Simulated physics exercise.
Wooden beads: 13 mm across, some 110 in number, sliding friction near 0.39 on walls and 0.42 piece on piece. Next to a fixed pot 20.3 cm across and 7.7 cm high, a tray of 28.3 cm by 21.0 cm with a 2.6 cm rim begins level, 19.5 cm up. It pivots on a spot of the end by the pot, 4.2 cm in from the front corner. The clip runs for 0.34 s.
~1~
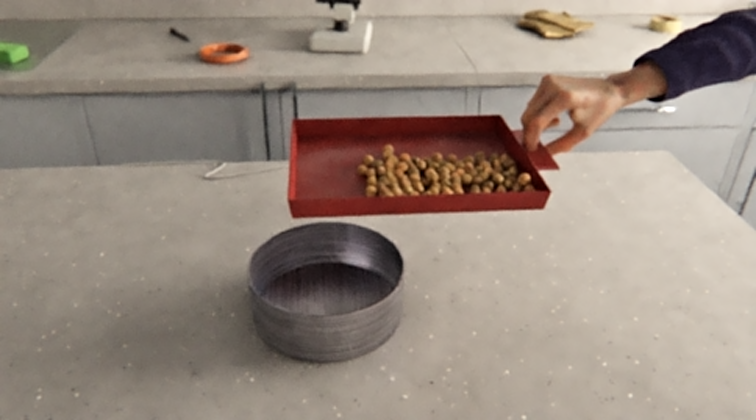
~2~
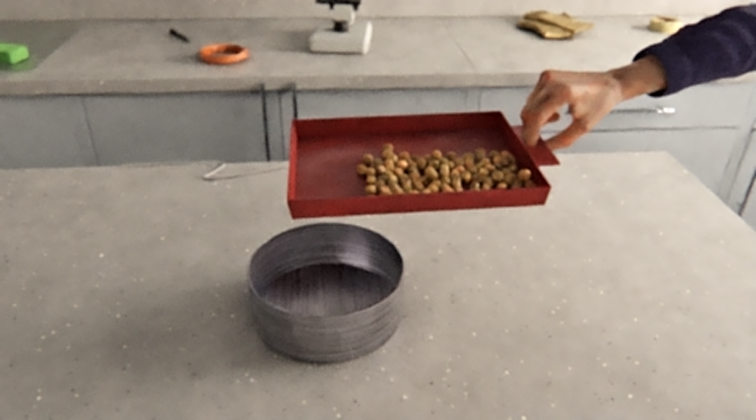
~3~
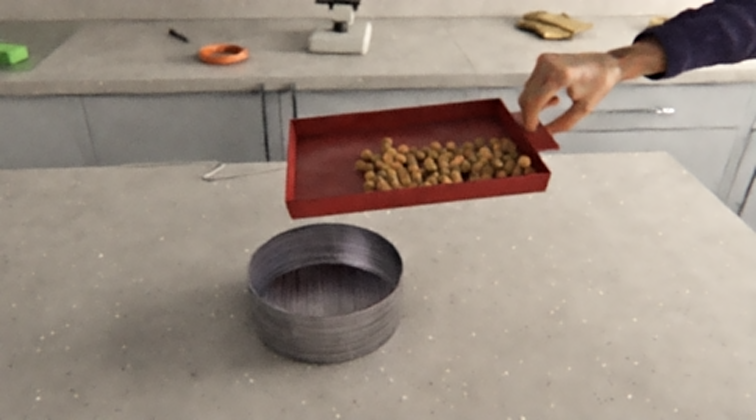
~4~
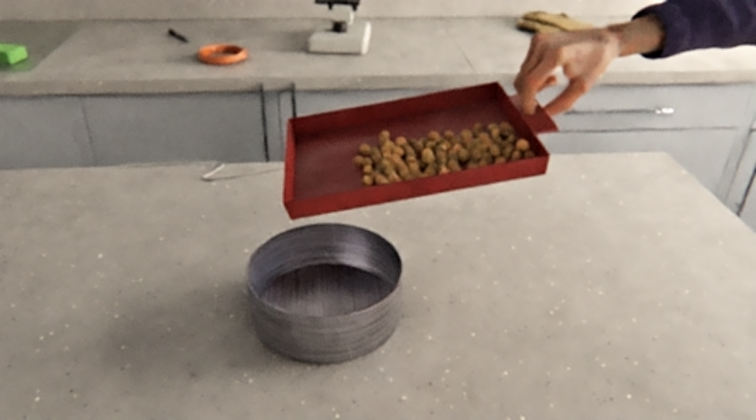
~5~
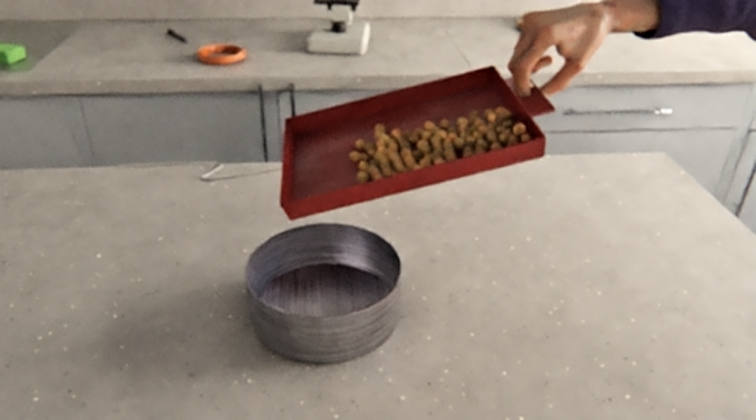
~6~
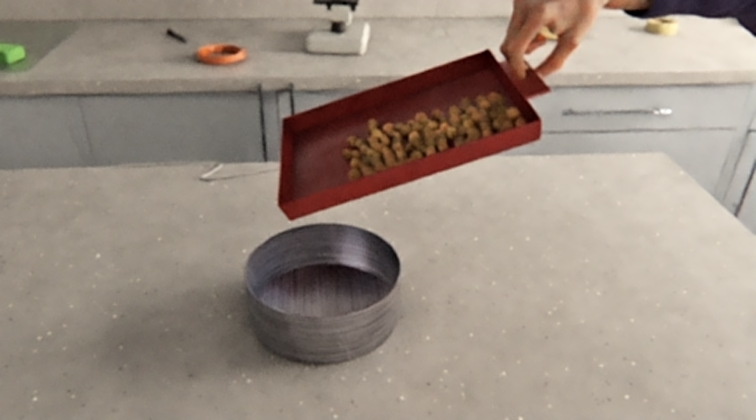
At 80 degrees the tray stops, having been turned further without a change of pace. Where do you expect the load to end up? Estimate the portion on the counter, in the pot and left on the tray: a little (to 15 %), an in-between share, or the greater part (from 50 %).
Counter: A little; pot: A little; left on the tray: The greater part.
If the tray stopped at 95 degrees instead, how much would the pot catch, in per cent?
About 20 in a hundred would end up in the pot.
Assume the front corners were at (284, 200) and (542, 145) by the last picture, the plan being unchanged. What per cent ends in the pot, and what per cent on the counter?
The pot gets 15 and the counter 30.
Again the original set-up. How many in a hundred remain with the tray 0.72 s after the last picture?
Load share: Around 95%.
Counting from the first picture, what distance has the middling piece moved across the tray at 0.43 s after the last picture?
Around 12 centimetres.
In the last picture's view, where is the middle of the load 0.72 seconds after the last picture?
Load centre est.: (292, 164) px.
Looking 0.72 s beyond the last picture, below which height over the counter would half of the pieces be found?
Around 24 cm up.
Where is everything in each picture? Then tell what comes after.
In the first frame, tray tilt 0 degrees, front corners at (292, 198) and (547, 190); middle of the pieces at (444, 178); pot at (327, 264).
In the second frame, tray tilt 1 degrees, front corners at (291, 199) and (547, 185); middle of the pieces at (444, 176).
In the third frame, tray tilt 5 degrees, front corners at (289, 200) and (547, 171), lowest corner left front; middle of the pieces at (443, 167).
In the fourth frame, tray tilt 10 degrees, front corners at (287, 200) and (545, 154), lowest corner left front; middle of the pieces at (441, 157).
In the fifth frame, tray tilt 14 degrees, front corners at (284, 201) and (541, 136), lowest corner left front; middle of the pieces at (437, 147).
In the sixth frame, tray tilt 19 degrees, front corners at (281, 202) and (536, 119), lowest corner left front; middle of the pieces at (430, 138); pot at (324, 265).
Then, 0.43 s after the last picture, tilt 48 degrees; the tray holds 100 %, the pot 0 %.
Then, 0.72 s after the last picture, tilt 68 degrees; the tray holds 95 %, the pot 0 %.
Then, 1.11 s after the last picture, tilt 80 degrees; the tray holds 95 %, the pot 0 %.
In the end, counter 5 %, pot 0 %, tray 95 %.
